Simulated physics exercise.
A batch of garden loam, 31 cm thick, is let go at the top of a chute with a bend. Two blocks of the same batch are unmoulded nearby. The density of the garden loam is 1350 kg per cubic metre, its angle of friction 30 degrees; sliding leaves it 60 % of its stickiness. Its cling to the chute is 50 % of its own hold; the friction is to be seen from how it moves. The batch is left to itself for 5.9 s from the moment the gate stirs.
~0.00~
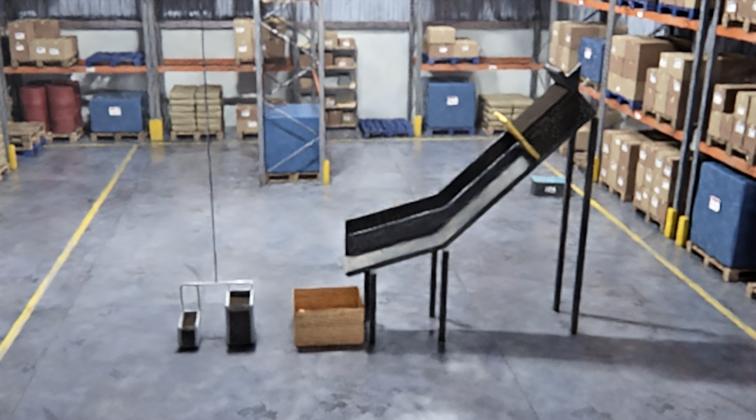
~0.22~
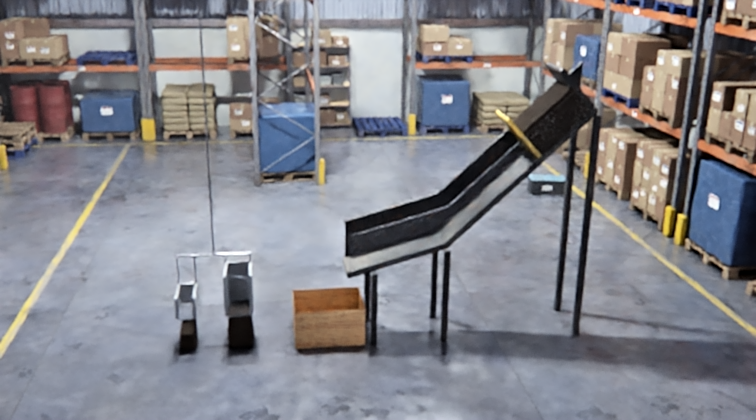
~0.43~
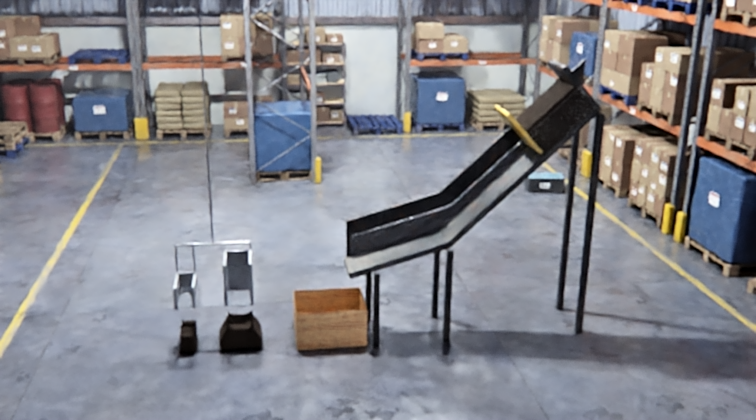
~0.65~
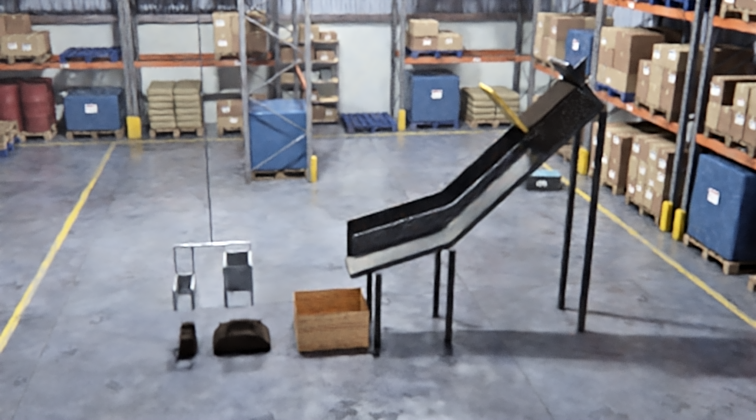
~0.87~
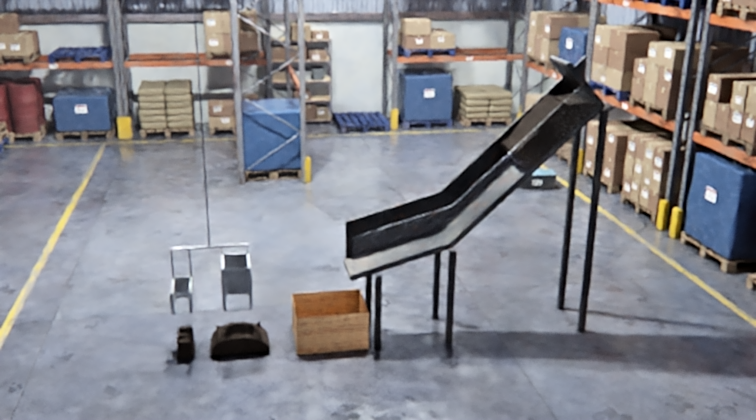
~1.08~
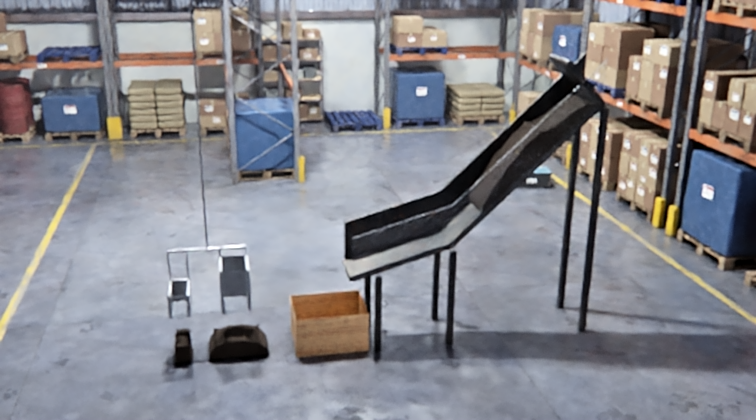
In a warehouse, dark blocks are unmoulded, the larger slumps, and soil slides down a chute.
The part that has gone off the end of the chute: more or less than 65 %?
The result is less than 65 %.
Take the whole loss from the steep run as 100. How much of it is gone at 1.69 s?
Some 60 per cent.
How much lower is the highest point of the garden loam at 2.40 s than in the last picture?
About 106 cm.
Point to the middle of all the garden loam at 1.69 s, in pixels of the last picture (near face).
Around (450, 225).
After 1.69 s, 44 % is on the steep run, 56 % on the flatter one and 0 % past the end.
After 2.40 s, 10 % is on the steep run, 74 % on the flatter one and 16 % past the end.
After 3.12 s, 10 % is on the steep run, 66 % on the flatter one and 24 % past the end.
After 3.83 s, 10 % is on the steep run, 66 % on the flatter one and 24 % past the end.
After 6.29 s, at the end, 10 % is on the steep run, 66 % on the flatter one and 24 % past the end.
